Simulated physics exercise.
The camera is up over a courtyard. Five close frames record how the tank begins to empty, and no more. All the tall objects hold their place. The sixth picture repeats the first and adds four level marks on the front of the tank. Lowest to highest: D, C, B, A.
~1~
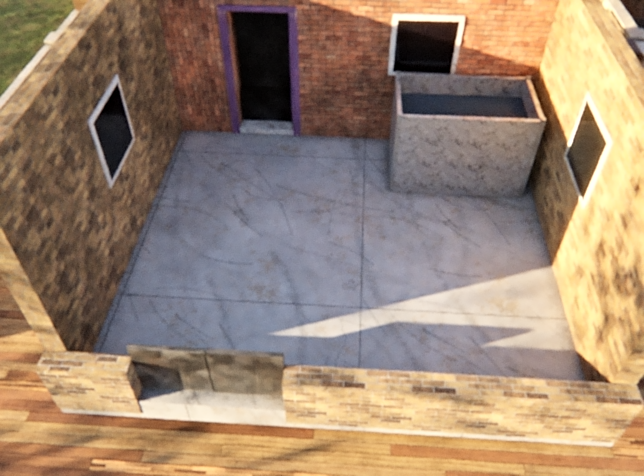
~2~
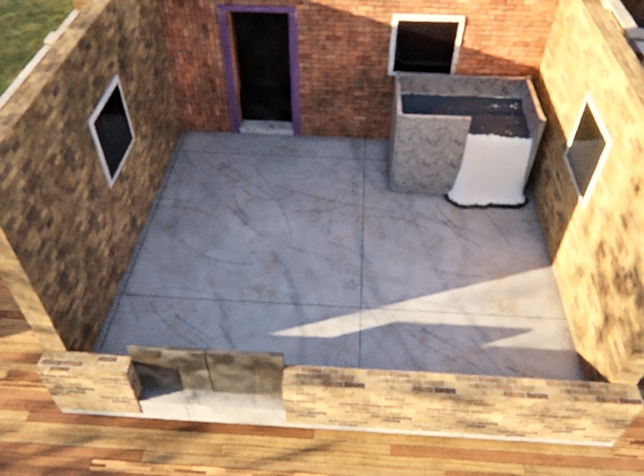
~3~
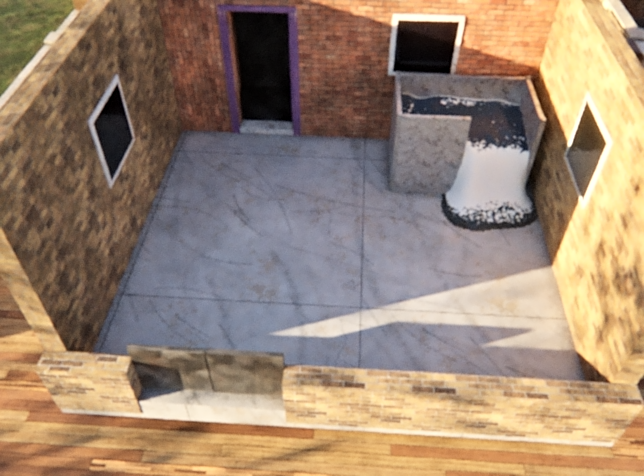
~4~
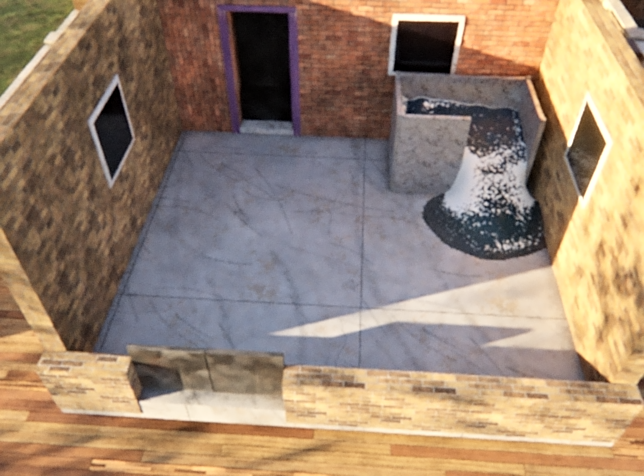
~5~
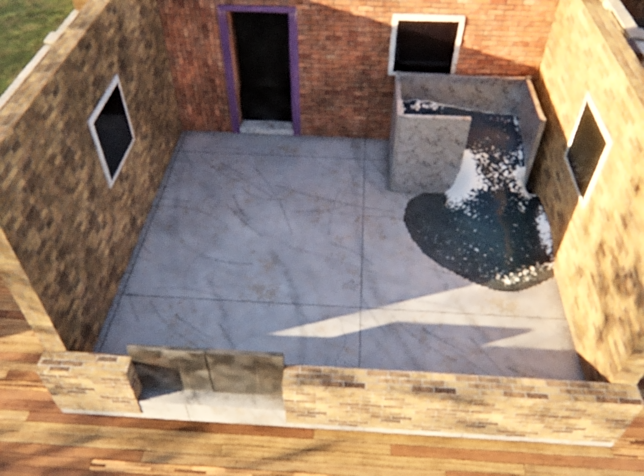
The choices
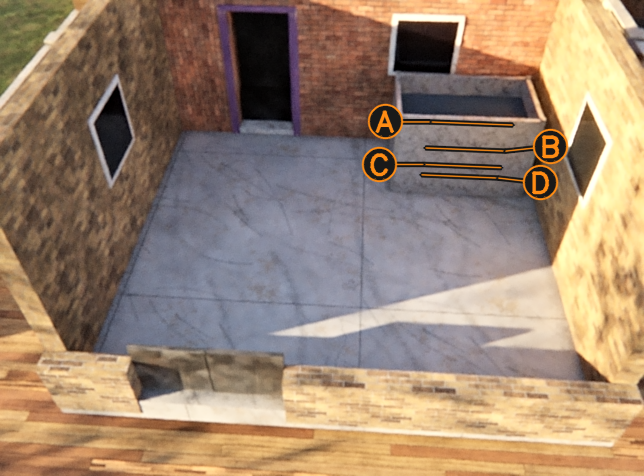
Water pours out of a stone tank and spreads across the courtyard's pale floor.
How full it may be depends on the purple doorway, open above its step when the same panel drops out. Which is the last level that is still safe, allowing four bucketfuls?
It is B.
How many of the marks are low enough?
Three of them.
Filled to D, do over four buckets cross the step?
No, that is safe.
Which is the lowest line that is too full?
Line A.
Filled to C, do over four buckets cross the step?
No, that is safe.
On the marked copy, A at (470, 123); B at (465, 149); C at (461, 166); D at (459, 176); from the bottom up D, C, B, A.
With A, about 9 bucketfuls get in.
With B, a bucket or two gets in.
With C, nothing gets over.
With D, nothing gets over.
